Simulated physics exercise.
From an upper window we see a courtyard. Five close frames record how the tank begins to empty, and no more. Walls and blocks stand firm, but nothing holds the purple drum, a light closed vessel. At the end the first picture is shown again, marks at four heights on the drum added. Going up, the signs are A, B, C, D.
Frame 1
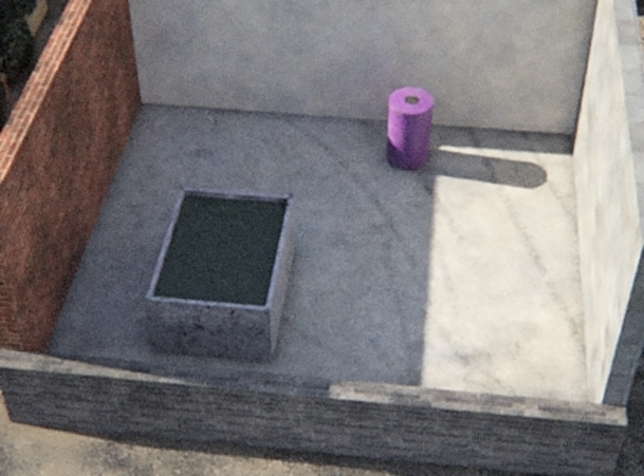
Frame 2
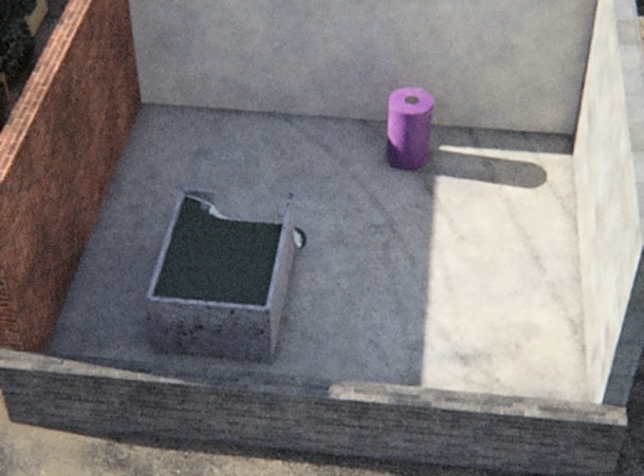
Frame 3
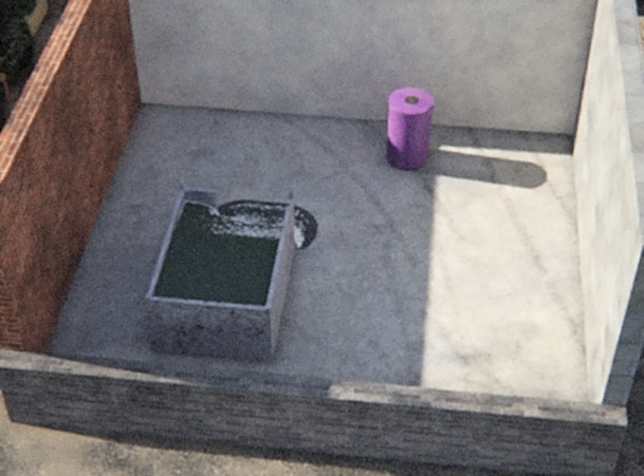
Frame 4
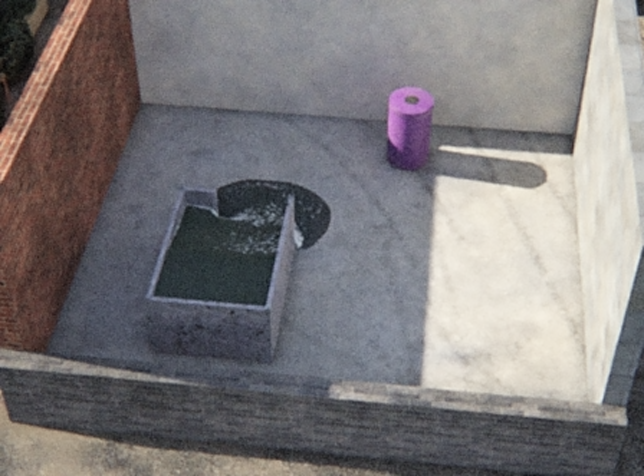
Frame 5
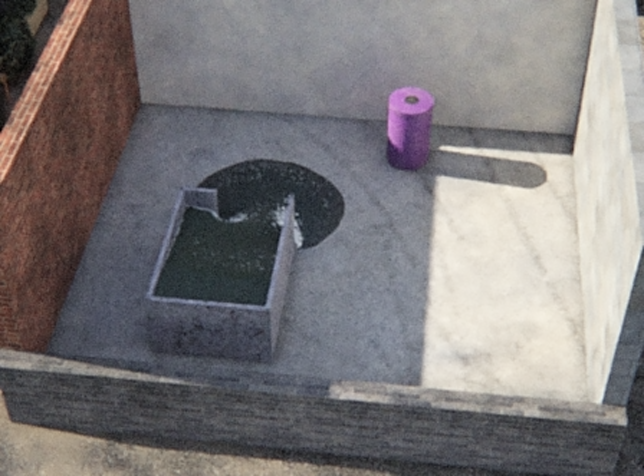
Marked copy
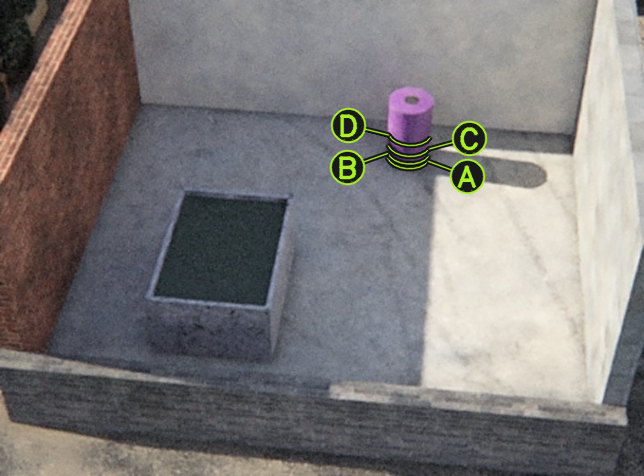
In a walled courtyard with a purple drum near the back wall, a full stone tank broke open at its far right corner, and dark water poured out and spread across the ground behind it.
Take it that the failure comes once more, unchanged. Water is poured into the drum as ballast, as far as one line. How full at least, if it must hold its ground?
C will do.
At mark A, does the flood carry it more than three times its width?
Yes, it does.
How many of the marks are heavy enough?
Two of them.
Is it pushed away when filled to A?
Yes.
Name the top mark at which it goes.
The answer is B.
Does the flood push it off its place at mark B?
Yes, that goes wrong.
In lime, A at (406, 168); B at (407, 163); C at (407, 156); D at (408, 145); from the bottom up A, B, C, D.
For mark A, it is pushed about 5 times its own width away.
For mark B, it is pushed about twice its own width away.
For mark C, it does not move.
For mark D, it does not move.
